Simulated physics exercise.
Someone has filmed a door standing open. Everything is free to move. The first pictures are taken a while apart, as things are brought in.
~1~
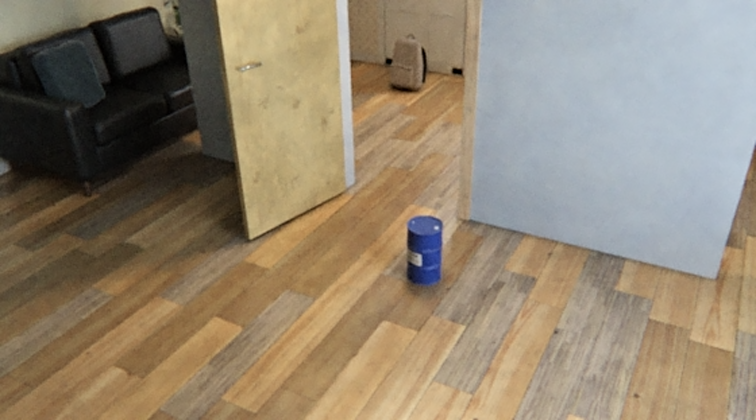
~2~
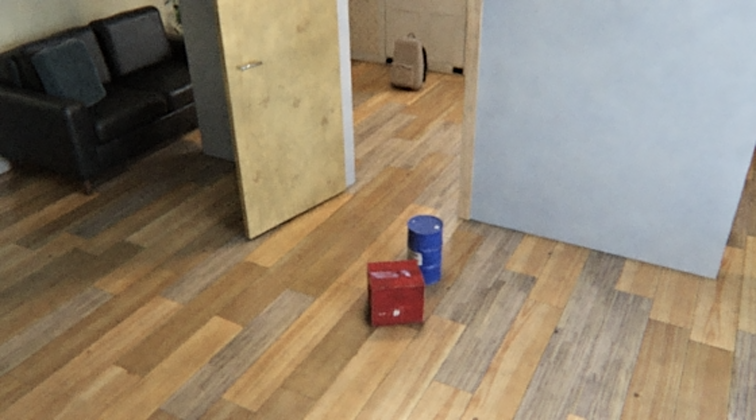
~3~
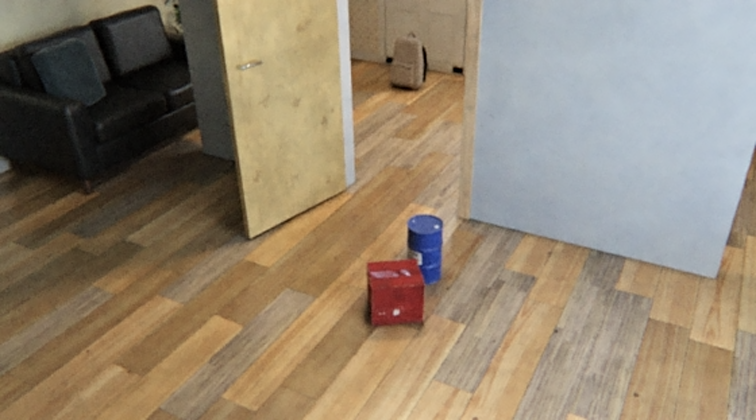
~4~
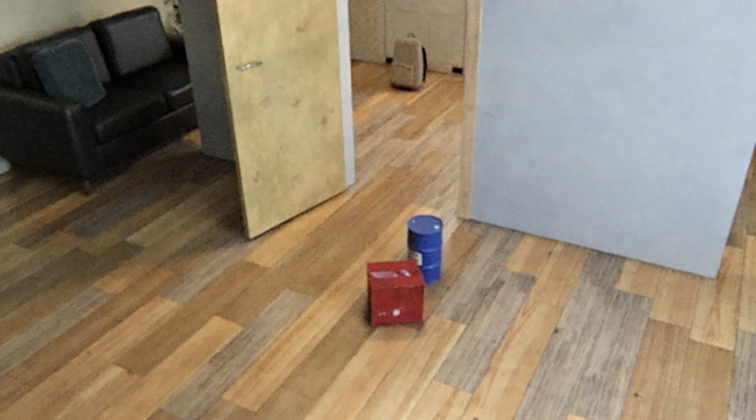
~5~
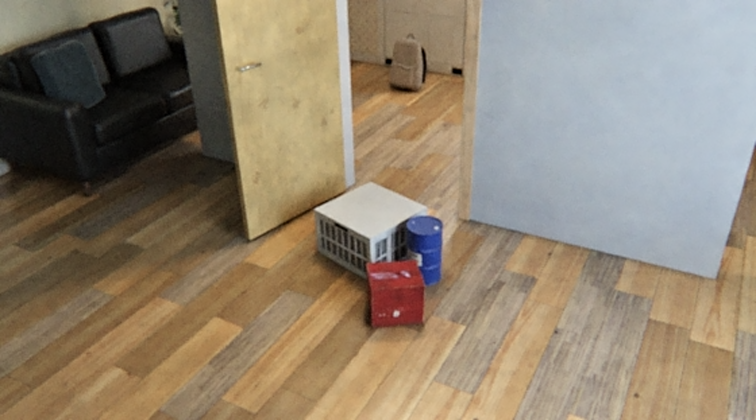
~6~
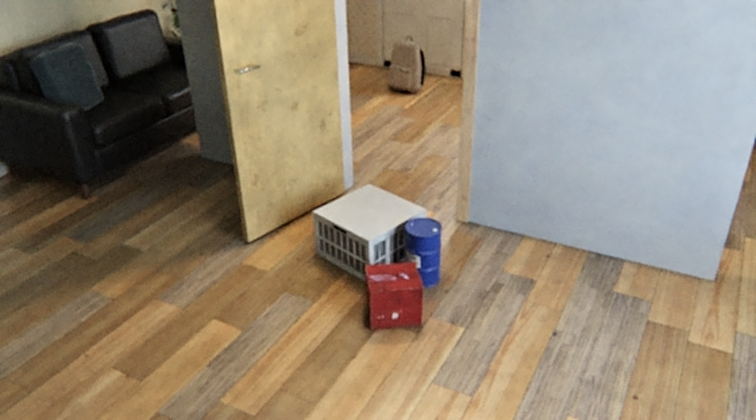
At first, a blue canister stands alone on the wooden floor near a wide open door, with a dark sofa to the left. A red box then appears in front of the canister, and later a white chest appears behind the box, to the canister's left, while the door stays still.
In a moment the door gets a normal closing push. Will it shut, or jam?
As it turns out, it is blocked.
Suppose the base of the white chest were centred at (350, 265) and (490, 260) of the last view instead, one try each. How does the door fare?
In the first case it is blocked; in the second case it closes.
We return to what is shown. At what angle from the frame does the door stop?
About 70°.
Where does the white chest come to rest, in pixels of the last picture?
At about (381, 232).
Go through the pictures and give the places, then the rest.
Door wide open and still, in the first frame.
Door wide open and still; red box (395, 293); blue canister (425, 250), in the second frame.
Door wide open and still; red box (395, 292); blue canister (425, 249), in the third frame.
Door wide open and still; red box (395, 292); blue canister (425, 250), in the fourth frame.
Door wide open and still; red box (395, 293); blue canister (425, 251), in the fifth frame.
Door wide open and still; white chest (370, 232); red box (394, 295), in the sixth frame.
Then, 0.60 s after the last picture, door 88° open.
Then, 0.90 s after the last picture, door 72° open.
At rest, door 68° open; all 3 in place. Seen from the same camera at the end, white chest near (381, 232).
